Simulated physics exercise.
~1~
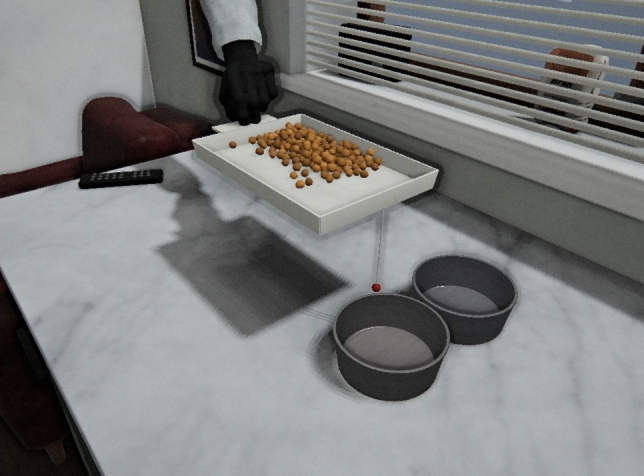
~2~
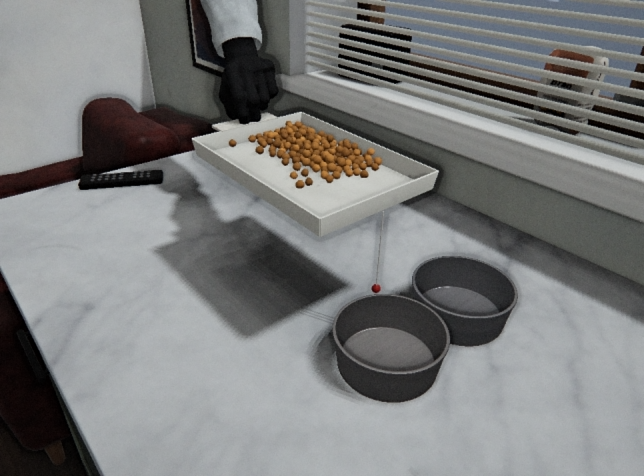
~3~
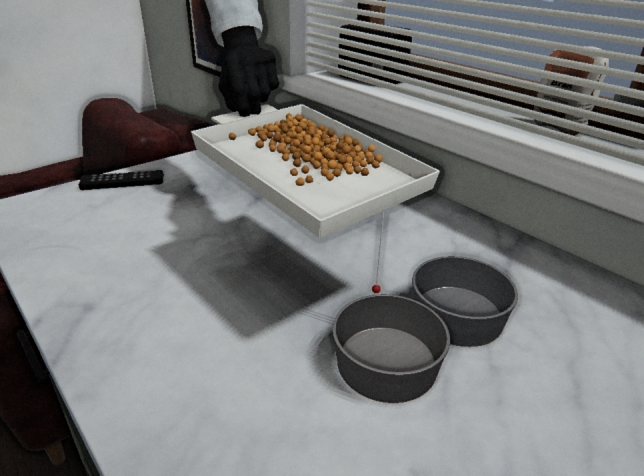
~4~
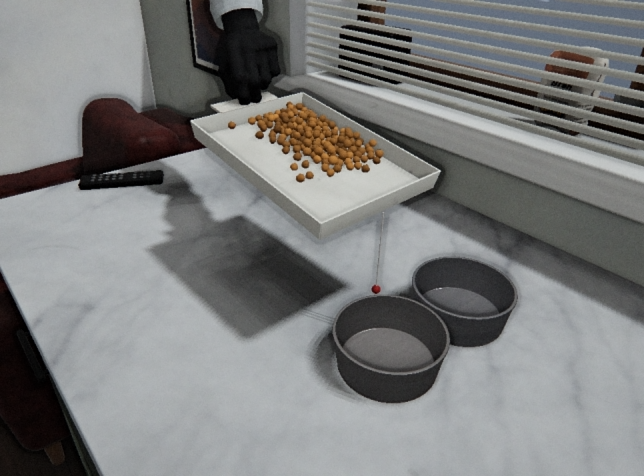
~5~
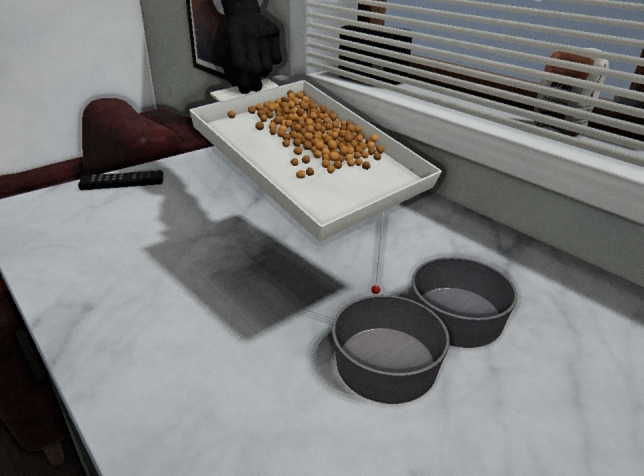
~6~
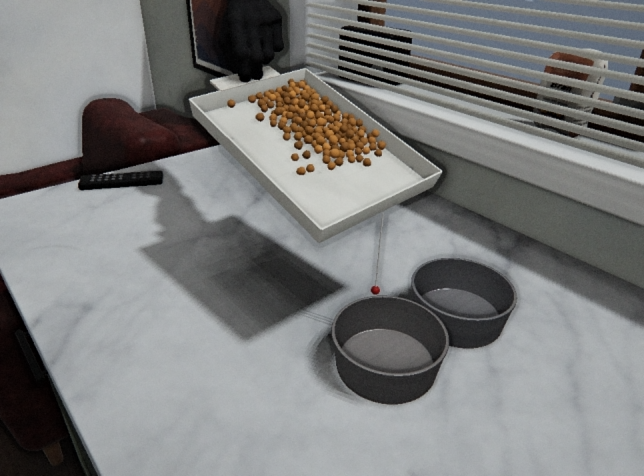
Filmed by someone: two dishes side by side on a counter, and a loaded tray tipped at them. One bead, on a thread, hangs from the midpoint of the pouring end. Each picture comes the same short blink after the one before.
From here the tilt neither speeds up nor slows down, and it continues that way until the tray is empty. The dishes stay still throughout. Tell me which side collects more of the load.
Left.
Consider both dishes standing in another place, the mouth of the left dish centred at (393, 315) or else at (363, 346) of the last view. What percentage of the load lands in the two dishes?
In order: 40 per cent and 90 per cent.
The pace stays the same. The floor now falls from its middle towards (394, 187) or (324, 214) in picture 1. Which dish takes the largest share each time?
For the first heading it's the dish at right, and for the second it's the dish at left.
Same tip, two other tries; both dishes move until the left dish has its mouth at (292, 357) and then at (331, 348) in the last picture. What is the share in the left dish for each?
First placement: 30 per cent; second placement: 60 per cent.
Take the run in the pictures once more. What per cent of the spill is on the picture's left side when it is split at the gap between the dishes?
That's roughly 70 per cent of the pieces.
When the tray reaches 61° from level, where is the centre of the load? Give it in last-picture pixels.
In the last view, the load is centred near (356, 174).
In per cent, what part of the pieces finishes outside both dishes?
30 per cent.
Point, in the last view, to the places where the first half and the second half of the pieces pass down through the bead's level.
(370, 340), then (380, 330).
Just after the last frame, tray tipped steeply; almost all on the tray; just a few in the air.
A moment on, tray tipped right over; almost all on the tray; just a few in the left dish; just a few outside both.
Further on, tray tipped past a quarter turn; roughly two thirds in the left dish; just a few in the right dish; roughly a quarter outside both.
When it is over, tray tipped past a quarter turn; roughly two thirds in the left dish; just a few in the right dish; roughly a quarter outside both.
